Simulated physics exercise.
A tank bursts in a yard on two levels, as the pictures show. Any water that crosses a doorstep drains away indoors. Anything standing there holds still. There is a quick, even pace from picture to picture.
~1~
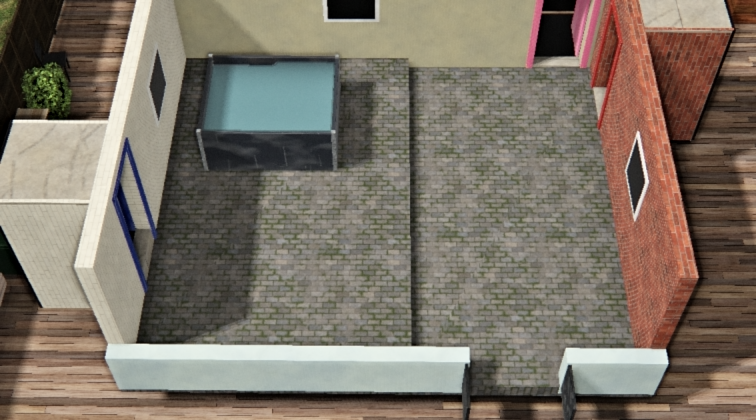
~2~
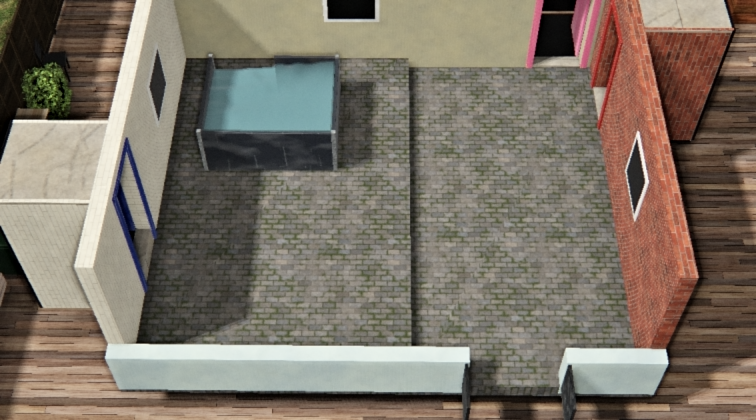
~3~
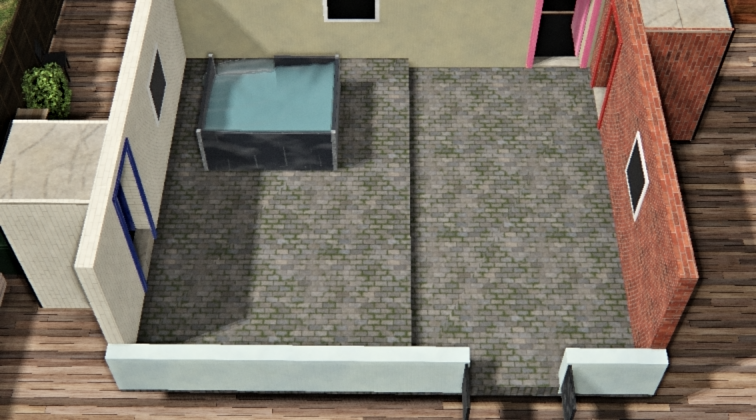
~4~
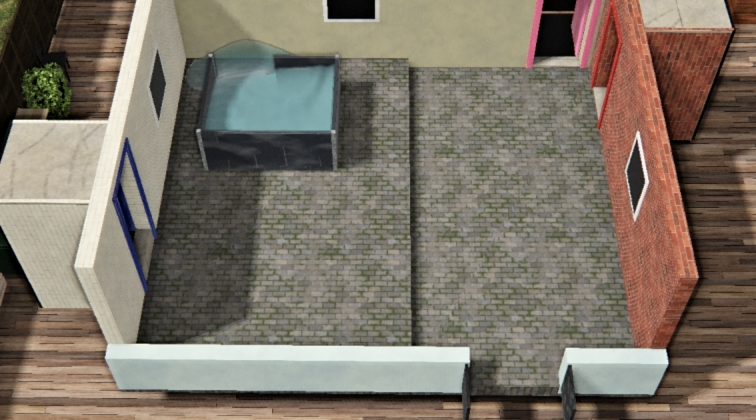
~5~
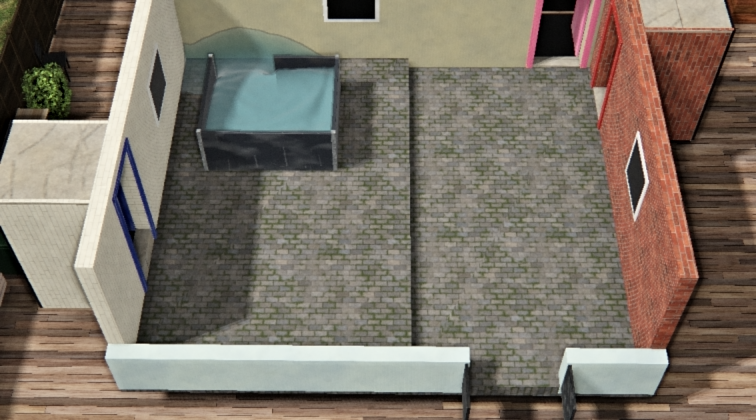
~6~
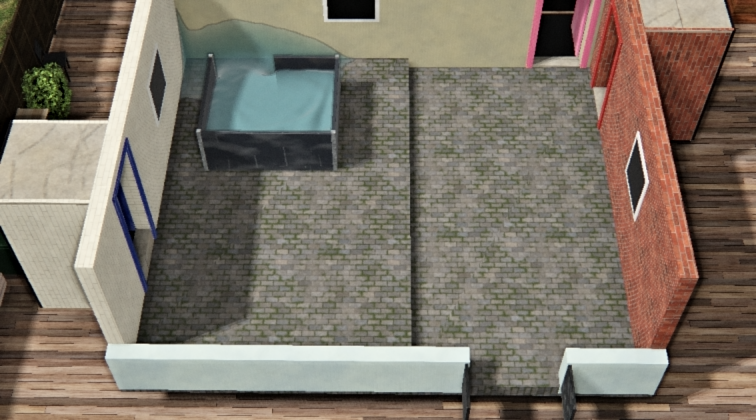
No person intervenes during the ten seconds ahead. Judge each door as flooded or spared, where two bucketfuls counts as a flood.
The pink door is flooded, the red door is flooded, the blue door is spared.
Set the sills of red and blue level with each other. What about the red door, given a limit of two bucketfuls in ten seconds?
Taking them one by one, the red door admits less.
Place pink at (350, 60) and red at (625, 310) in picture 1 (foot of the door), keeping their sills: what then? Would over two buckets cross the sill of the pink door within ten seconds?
The pink door overflows.
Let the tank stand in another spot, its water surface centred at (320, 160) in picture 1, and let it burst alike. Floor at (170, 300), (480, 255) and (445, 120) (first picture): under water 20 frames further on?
Soaked, bone-dry, soaked.
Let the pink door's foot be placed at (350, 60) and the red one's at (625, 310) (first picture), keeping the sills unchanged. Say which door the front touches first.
Answer: The one in pink.
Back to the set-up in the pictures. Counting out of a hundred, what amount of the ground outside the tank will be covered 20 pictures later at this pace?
My best guess is some 55 %.
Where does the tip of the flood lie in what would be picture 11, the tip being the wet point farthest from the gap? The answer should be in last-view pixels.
Somewhere near (465, 70).
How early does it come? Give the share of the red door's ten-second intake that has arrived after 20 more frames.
I'd put it at about 20 per cent.
A moment on, water covers 15 % of the floor; the pink door not reached, the red door not reached, the blue door not reached.
Next, water covers 35 % of the floor; the pink door not reached, the red door not reached, the blue door wet at the sill, nothing in.
Then, water covers 55 % of the floor; the pink door wet at the sill, nothing in, the red door over two buckets in, the blue door wet at the sill, nothing in.
Later, water covers 85 % of the floor; the pink door over two buckets in, the red door far over two buckets in, the blue door wet at the sill, nothing in.
In the end, water covers 95 % of the floor; the pink door over two buckets in, the red door far over two buckets in, the blue door wet at the sill, nothing in.
